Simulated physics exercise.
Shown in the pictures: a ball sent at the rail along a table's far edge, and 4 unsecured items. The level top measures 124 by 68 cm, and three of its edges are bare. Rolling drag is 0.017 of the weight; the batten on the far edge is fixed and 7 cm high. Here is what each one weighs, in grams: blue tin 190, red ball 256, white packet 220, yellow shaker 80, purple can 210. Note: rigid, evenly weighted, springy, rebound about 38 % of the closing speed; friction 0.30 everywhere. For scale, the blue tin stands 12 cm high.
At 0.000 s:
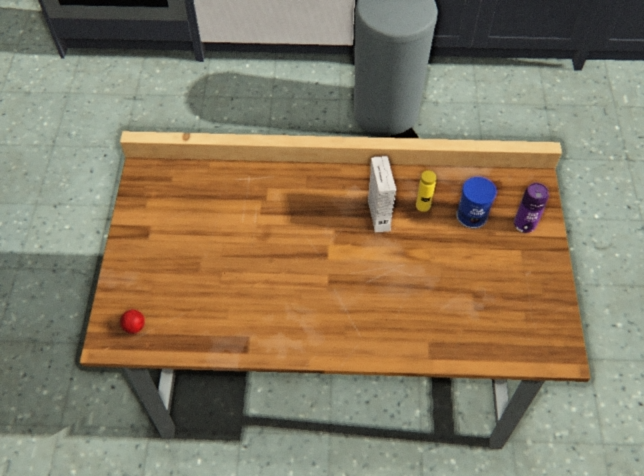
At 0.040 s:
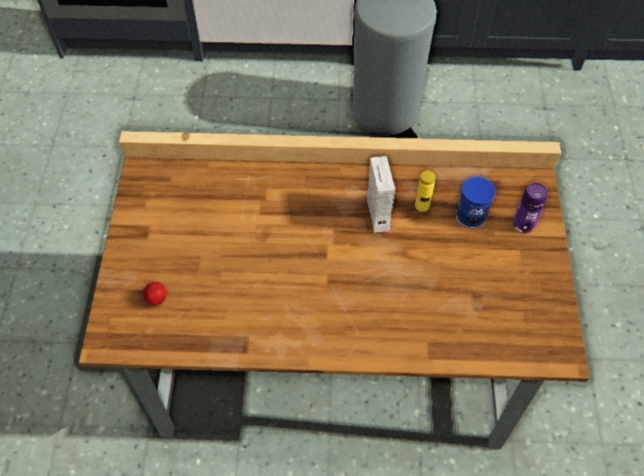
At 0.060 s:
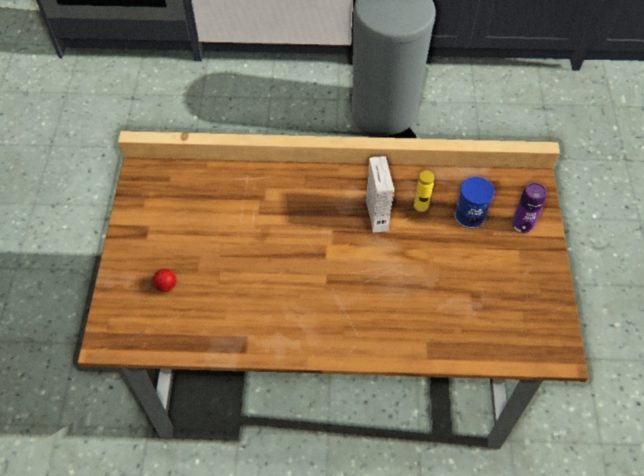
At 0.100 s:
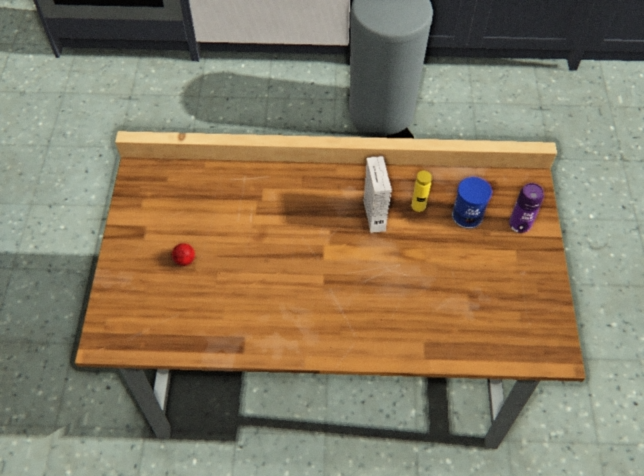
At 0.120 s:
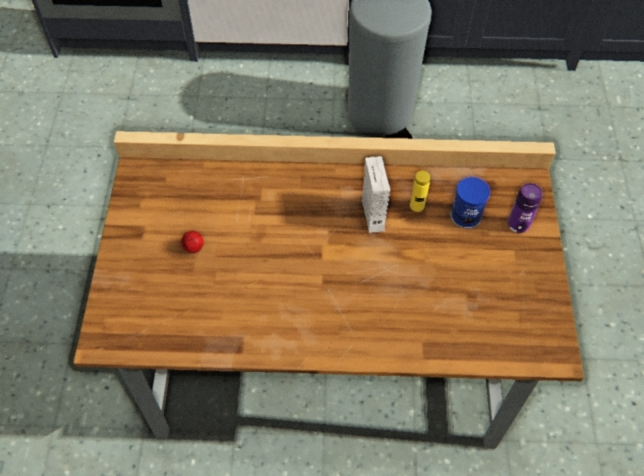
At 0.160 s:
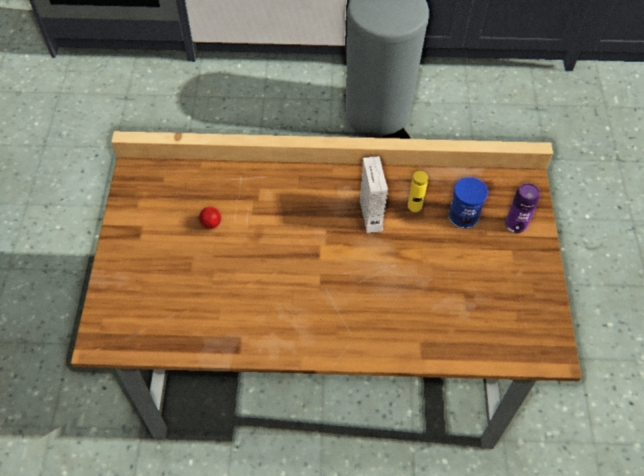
In this clip, a red ball rolls steadily from the near left part of a wooden table toward the raised strip along its far edge, drifting right, while a white packet, yellow shaker, blue tin and purple can stay still.
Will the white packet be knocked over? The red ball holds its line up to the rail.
Yes, it goes down.
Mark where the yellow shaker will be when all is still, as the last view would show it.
Around (452, 196).
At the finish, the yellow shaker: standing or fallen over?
The yellow shaker tips over.
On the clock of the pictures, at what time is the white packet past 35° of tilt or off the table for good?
I'd put it at some 1.1 s.
After 0.46 s, red ball near (313, 197).
After 1.06 s, red ball near (405, 262); white packet leaning 38° near (414, 191); yellow shaker leaning 29°.
After 1.66 s, red ball near (461, 325); white packet on its side near (416, 209); yellow shaker on its side.
After 2.46 s, red ball near (496, 459); white packet on its side near (417, 214); yellow shaker on its side.
By the end (2.8 s), tipped over on the table, white packet and yellow shaker; the other 2 in place, give or take 4 cm. Seen from the same camera at the end, white packet near (417, 213).
